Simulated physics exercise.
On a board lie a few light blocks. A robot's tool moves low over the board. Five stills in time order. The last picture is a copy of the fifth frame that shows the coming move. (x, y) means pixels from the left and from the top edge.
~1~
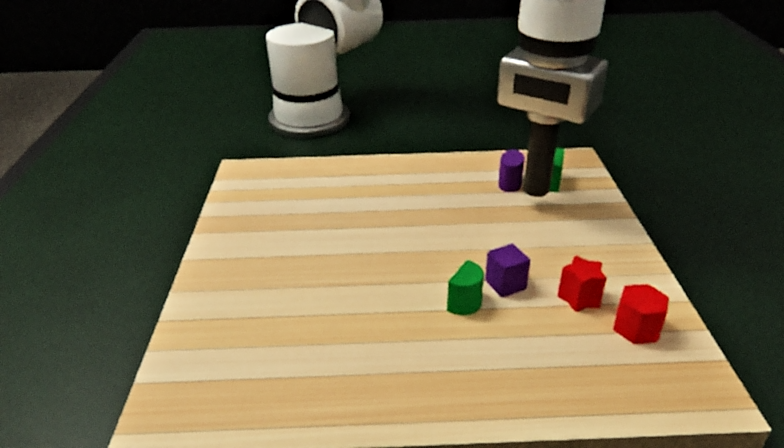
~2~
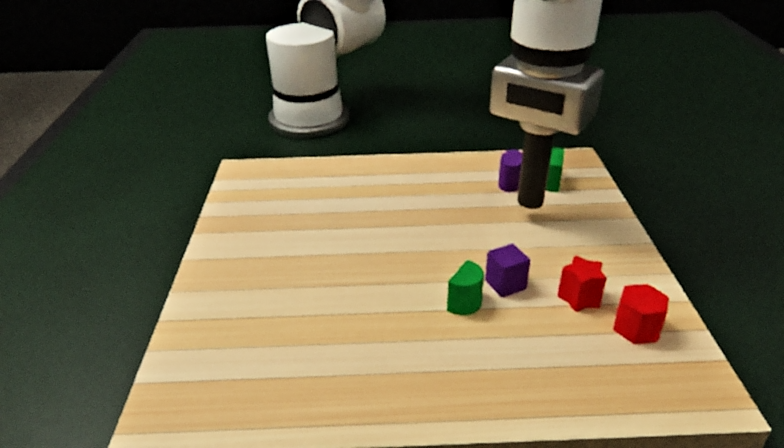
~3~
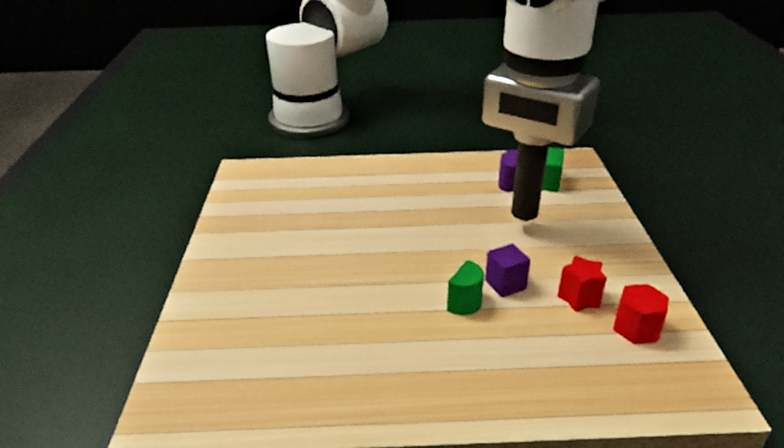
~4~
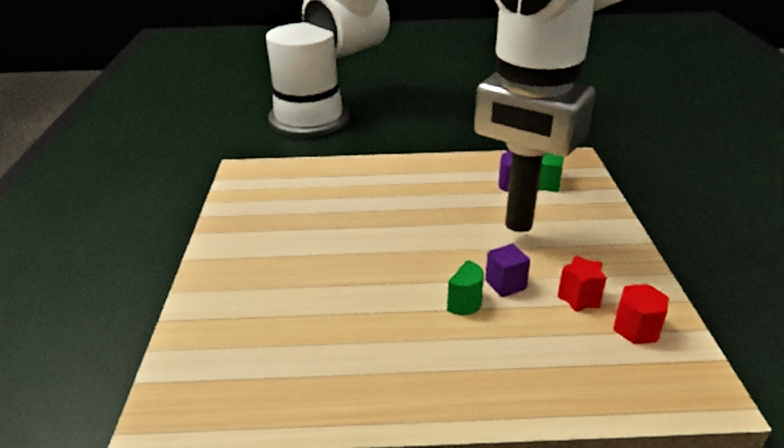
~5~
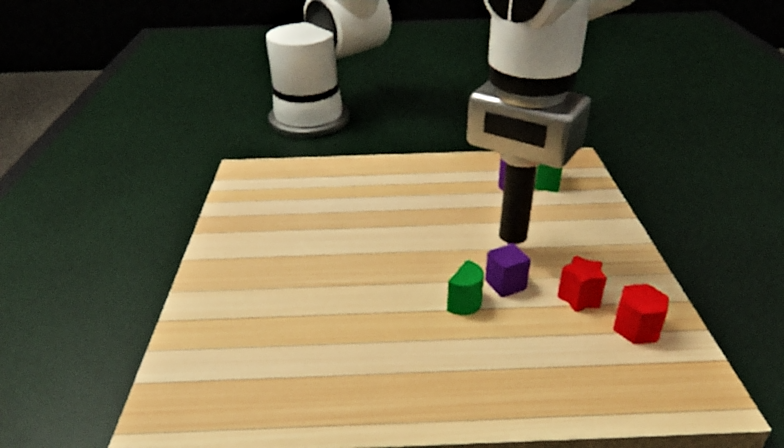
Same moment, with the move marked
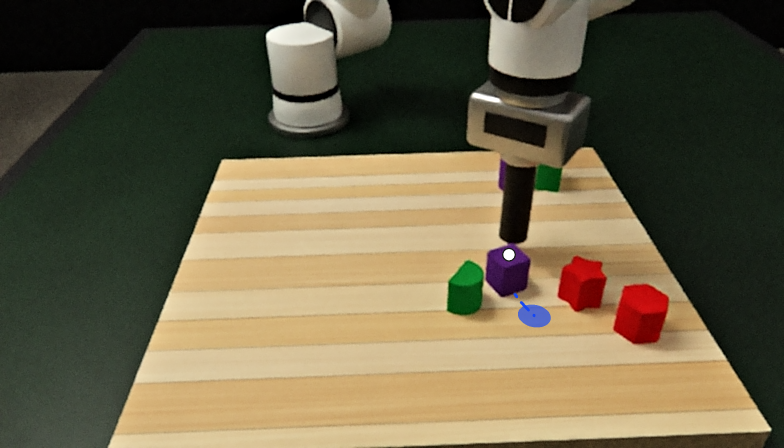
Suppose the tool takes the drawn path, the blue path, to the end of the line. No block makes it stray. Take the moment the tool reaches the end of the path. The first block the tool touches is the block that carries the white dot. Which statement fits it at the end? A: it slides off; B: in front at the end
A: It slides off.
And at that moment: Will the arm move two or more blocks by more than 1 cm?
I believe not.
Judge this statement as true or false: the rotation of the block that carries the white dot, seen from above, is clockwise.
That claim is true.
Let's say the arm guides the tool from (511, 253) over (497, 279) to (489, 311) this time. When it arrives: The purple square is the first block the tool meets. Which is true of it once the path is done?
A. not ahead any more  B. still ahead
Choice B: Still ahead.
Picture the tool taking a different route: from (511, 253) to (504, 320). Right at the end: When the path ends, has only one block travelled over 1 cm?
That would be a yes.
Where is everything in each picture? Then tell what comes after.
Tip of the tool at (536, 191), middles of tops, green D-shaped block at (468, 273), purple square at (509, 255), in the first frame.
Tool at (530, 202), nothing pushed, in the second frame.
Tool at (525, 214), nothing pushed, in the third frame.
Tool at (519, 225), nothing pushed, in the fourth frame.
Tool at (513, 236), green D-shaped block at (468, 273), purple square at (509, 255), in the fifth frame.
The line goes from (511, 253) through (507, 272) and (515, 294) to (534, 316); the dot is on the purple square.
On the path given first. One third of the way, tool at (509, 256); purple square at (506, 266).
Two thirds of the way, tool at (517, 277); purple square at (502, 283), turned 40° clockwise.
At the end, tool at (537, 299); green D-shaped block unmoved; purple square at (506, 291), turned 85° clockwise.
